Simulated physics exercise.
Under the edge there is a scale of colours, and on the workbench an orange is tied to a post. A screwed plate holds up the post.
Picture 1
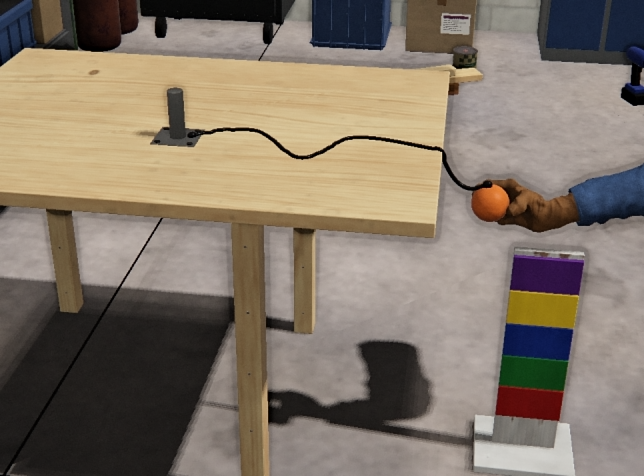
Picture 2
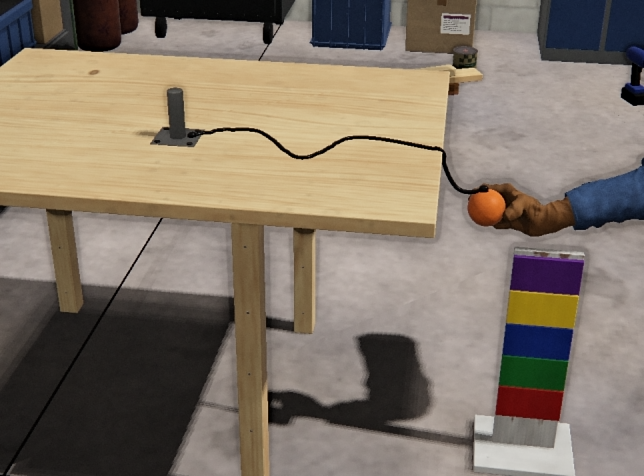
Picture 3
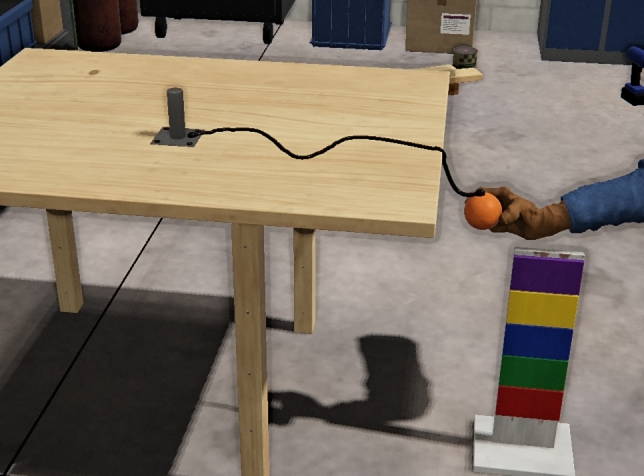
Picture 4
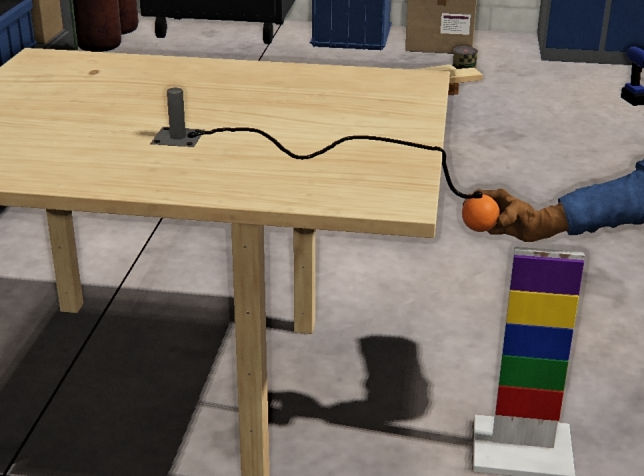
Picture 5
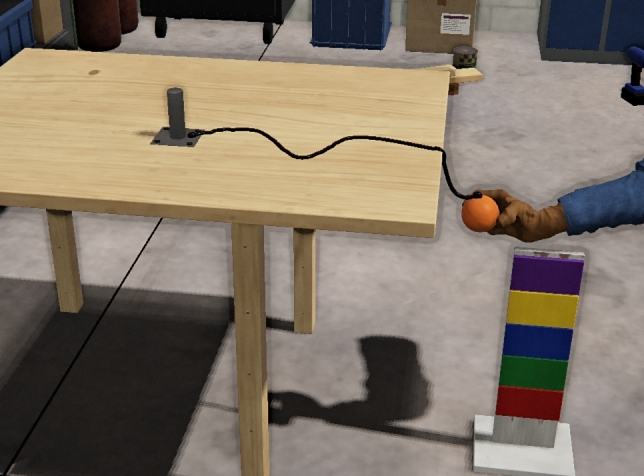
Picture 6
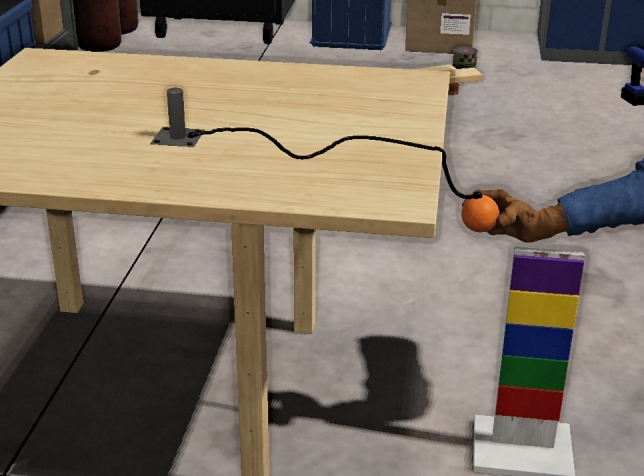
A dark-skinned hand in a blue sleeve holds a small orange ball just off the right edge of a pale wooden workbench, seen from slightly above in a concrete-floored workshop. A slack black cord runs in waves across the top from a grey post on a plate, above a purple, yellow, blue, green and red scale. The hand shifts the ball slightly left and down, then stays nearly still, while the view remains fixed.
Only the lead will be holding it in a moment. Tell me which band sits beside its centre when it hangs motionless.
The yellow one sits beside it.
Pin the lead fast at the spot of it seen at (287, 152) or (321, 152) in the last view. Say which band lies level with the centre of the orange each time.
Purple, then purple.
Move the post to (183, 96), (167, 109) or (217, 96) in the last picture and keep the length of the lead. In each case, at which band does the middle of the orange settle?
Purple, purple, yellow.
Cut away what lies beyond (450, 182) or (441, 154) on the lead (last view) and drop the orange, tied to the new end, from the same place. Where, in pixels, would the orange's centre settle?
(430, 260) and (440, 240).
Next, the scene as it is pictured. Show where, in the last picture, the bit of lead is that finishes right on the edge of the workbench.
The piece you want is at about (378, 139).
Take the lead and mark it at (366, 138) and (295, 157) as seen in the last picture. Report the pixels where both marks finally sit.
Result - first point (433, 154), second point (337, 147).
Soon after, orange near (441, 289); level with yellow.
Then, orange near (430, 300); level with yellow.
At rest, orange near (436, 300); level with yellow. Its centre hangs level with the yellow band.
